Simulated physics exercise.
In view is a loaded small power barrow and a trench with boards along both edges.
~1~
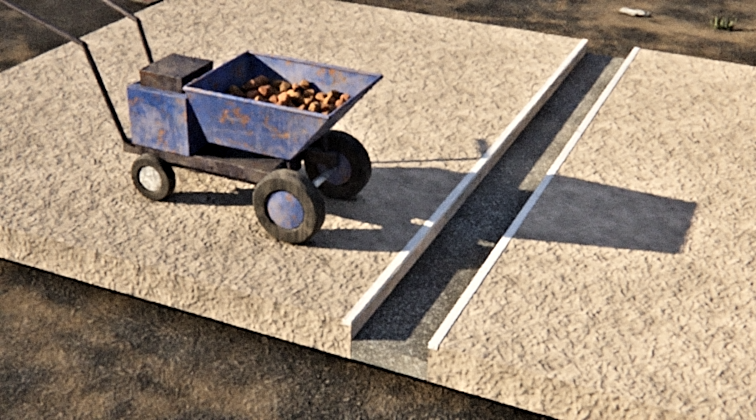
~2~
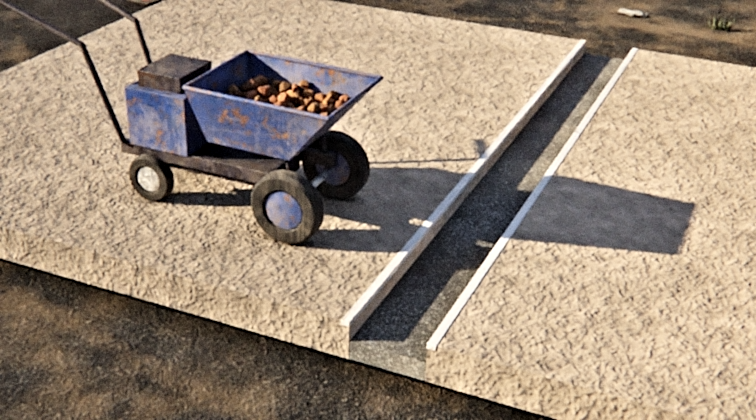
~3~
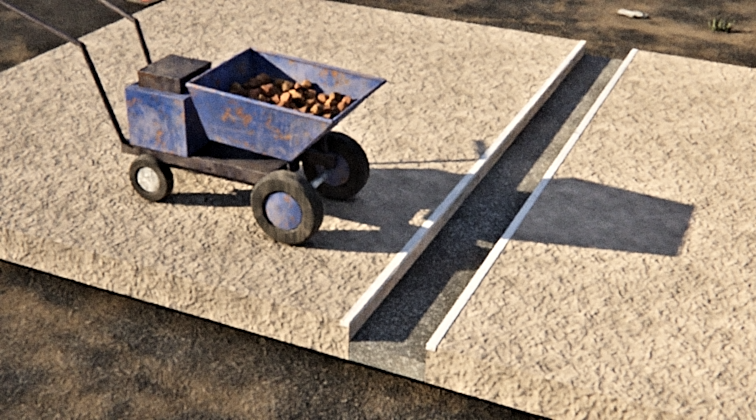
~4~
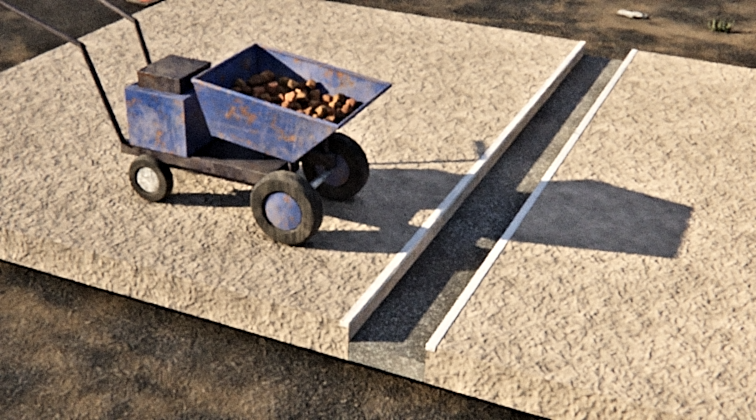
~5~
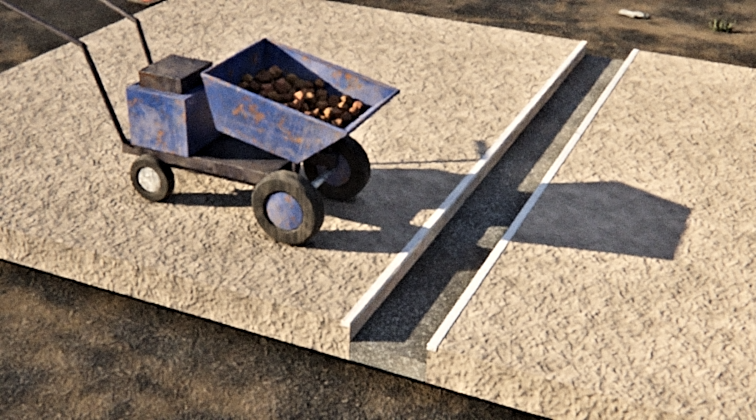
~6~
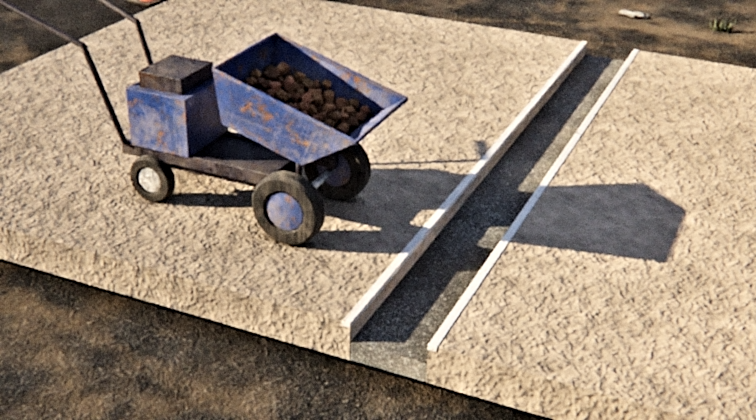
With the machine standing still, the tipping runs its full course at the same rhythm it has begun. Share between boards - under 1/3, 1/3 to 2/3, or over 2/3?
From what I can see, the trench share goes above two-thirds.
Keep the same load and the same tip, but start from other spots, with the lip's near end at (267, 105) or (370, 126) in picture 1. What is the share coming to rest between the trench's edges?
First try: Some 30 %; second try: 50 %.
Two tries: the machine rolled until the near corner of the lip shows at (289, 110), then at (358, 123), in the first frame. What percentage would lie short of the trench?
Some 30 % then some 0 %.
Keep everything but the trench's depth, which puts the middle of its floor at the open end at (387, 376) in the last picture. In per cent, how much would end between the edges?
I'd say around 100 in a hundred.
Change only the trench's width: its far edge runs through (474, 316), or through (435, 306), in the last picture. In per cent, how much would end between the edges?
First one: 90 per cent; second one: 70 per cent.
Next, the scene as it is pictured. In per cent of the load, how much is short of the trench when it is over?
Around 0 %.
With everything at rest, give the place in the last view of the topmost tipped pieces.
I'd place the summit at about pixel (450, 246).
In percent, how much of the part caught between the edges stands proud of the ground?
My estimate would be close to 20 per cent.
Soon, skip tipped steeply; all in the skip.
A while on, skip tipped right over; most in the skip; about a quarter in or heaped over the trench; a stray few falling.
Towards the end, skip tipped right over; about a quarter in the skip; most in or heaped over the trench; a stray few beyond it.
Finally, skip tipped right over; about a quarter in the skip; a stray few short of the trench; most in or heaped over the trench; a stray few beyond it.
